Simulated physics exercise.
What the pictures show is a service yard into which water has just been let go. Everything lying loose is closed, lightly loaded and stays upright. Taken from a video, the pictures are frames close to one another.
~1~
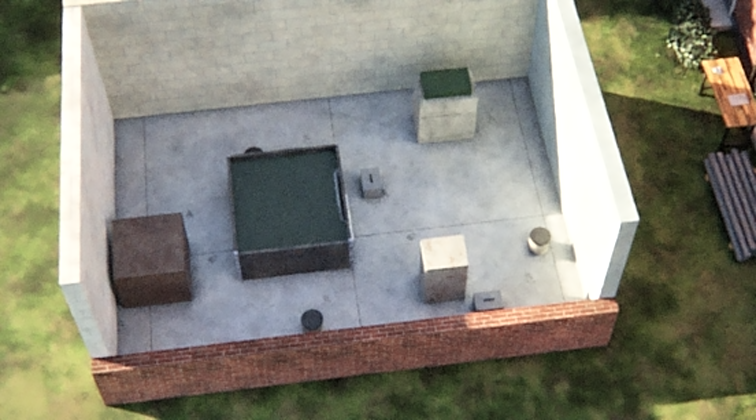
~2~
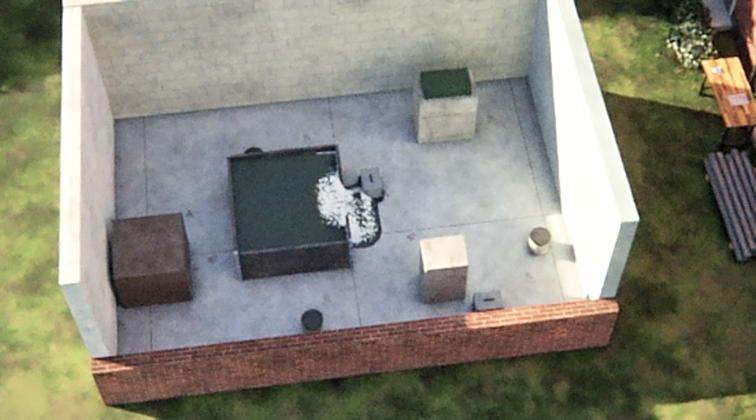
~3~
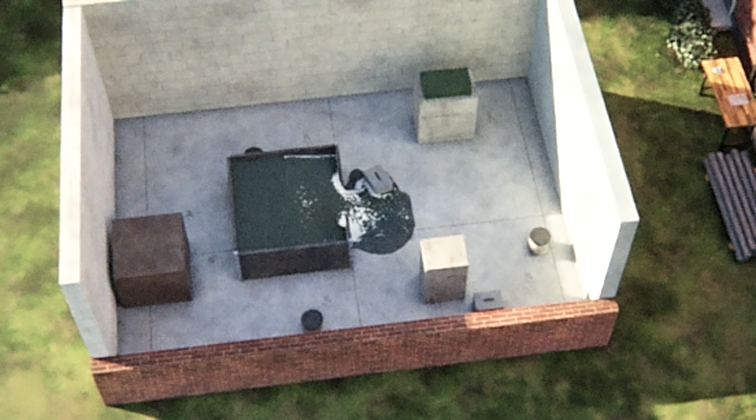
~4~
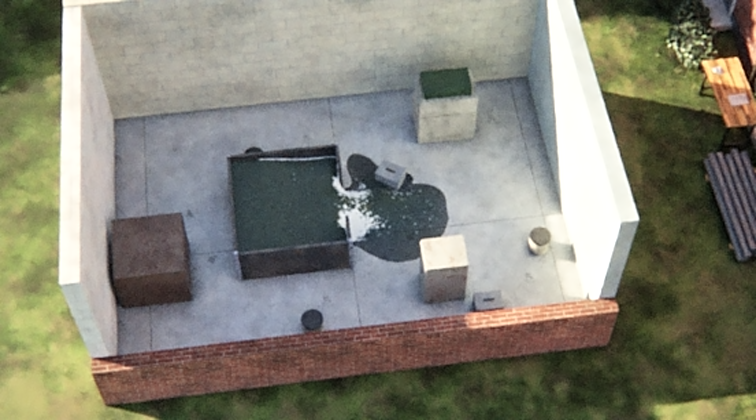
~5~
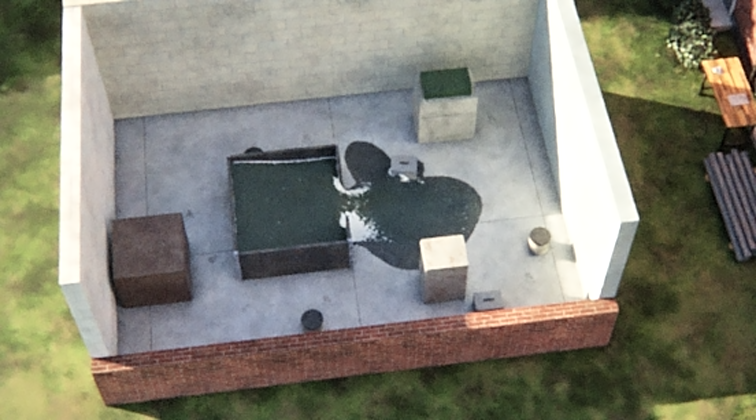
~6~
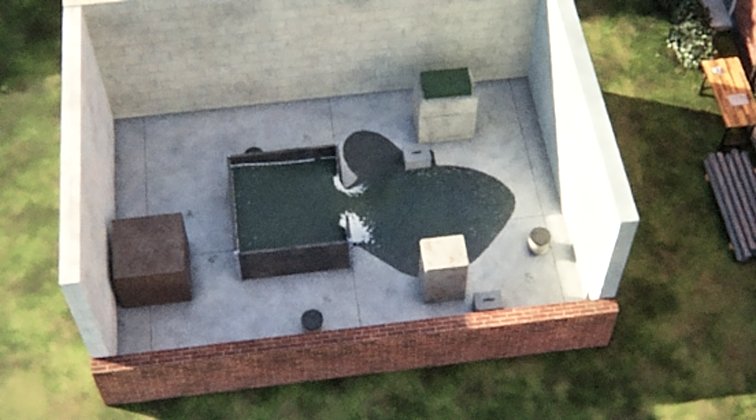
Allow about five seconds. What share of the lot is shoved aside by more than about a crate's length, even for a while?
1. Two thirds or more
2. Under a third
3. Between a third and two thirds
Answer: 3.
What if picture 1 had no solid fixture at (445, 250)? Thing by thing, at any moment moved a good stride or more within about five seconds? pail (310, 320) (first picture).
I'd say a lesser distance for that one.
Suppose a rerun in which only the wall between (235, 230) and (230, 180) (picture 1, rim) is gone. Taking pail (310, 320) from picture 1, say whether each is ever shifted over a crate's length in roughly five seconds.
Judgement - displaced that far.
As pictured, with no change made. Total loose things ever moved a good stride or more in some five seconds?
That comes out at 2.
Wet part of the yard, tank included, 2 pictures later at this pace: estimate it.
Close to 35 %.
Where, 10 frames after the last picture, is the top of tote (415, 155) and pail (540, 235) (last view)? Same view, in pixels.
The first top is near (532, 119) and the second near (566, 281).
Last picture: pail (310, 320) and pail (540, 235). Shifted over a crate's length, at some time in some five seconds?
Fell short, got that far.
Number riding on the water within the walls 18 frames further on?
Tally at that point: 2.
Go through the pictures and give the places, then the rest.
In the first frame, a tote at (371, 179) rests on the ground; a pail at (540, 236), on the bottom; 0 of 5 have shifted.
In the second frame, a tote at (371, 179), on the bottom; a pail at (540, 236) rests on the ground; 0 of 5 have shifted.
In the third frame, a tote at (378, 176) rests on the ground, close to its start; a pail at (540, 236) rests on the ground; 1 of 5 have shifted.
In the fourth frame, a tote at (391, 171), on the bottom, a stride from its start; a pail at (540, 236) rests on the ground; 1 of 5 have shifted.
In the fifth frame, a tote at (404, 163), on the bottom, a stride from its start; a pail at (540, 236), on the bottom; 1 of 5 have shifted.
In the sixth frame, a tote at (417, 153), on the bottom, a stride from its start; a pail at (540, 236) rests on the ground; 1 of 5 have shifted.
A moment on, 1 of 5 are well off their spots; 0 afloat.
Next, 2 of 5 are well off their spots; 2 afloat.
Later, 2 of 5 are well off their spots; 2 afloat.
In the end, 2 of 5 are well off their spots, and 2 have been at some point; 1 afloat.
